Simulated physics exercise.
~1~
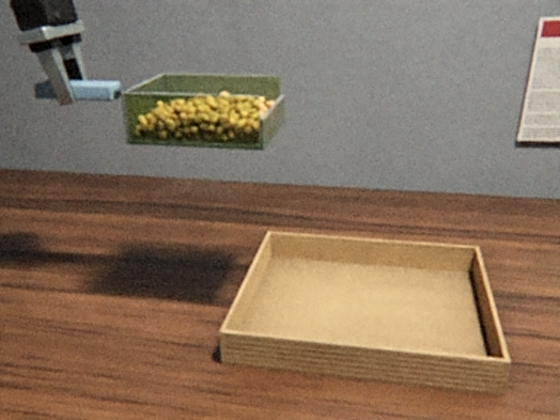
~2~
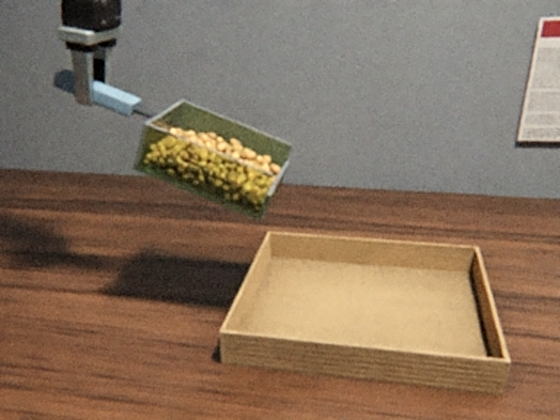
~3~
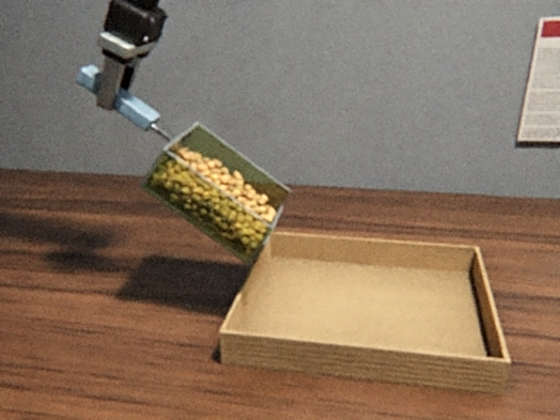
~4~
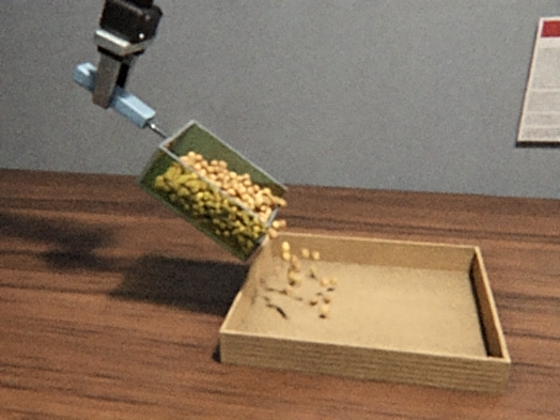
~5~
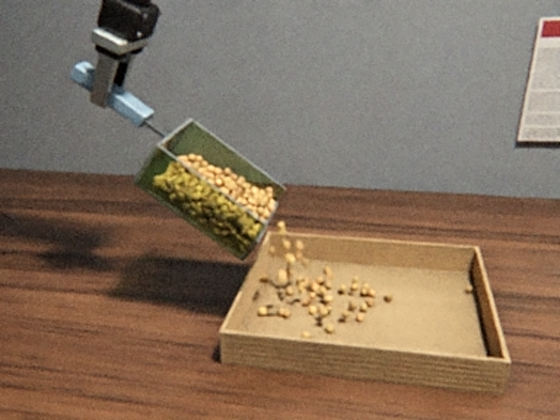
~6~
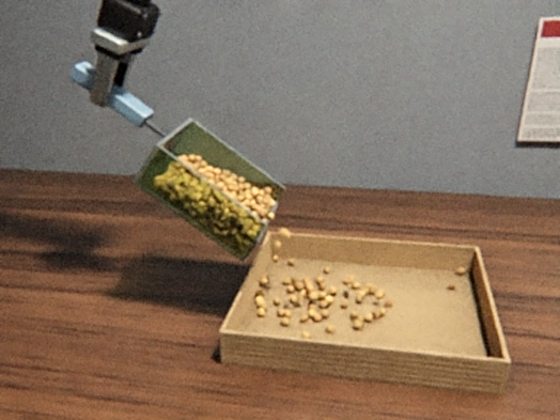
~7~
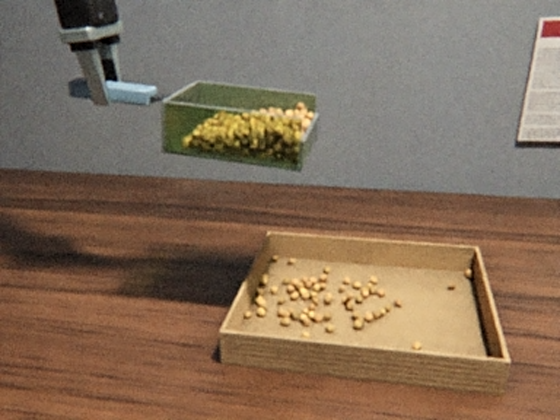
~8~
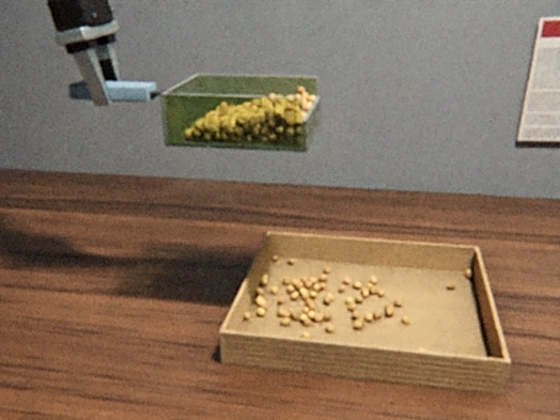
On a dark wooden table before a grey wall, seen from slightly above by a still camera, a shallow light-wood tray sits at right, with part of a poster on the wall behind. A robot gripper at upper left holds a clear greenish box of yellow and tan dried chickpeas by a pale blue handle. The arm tips the box down to the right until its lower corner nears the tray. Chickpeas spill over the edge and scatter across the tray, the flow thinning to a trickle. The box then swings back level and rises slightly, still holding most of its load.
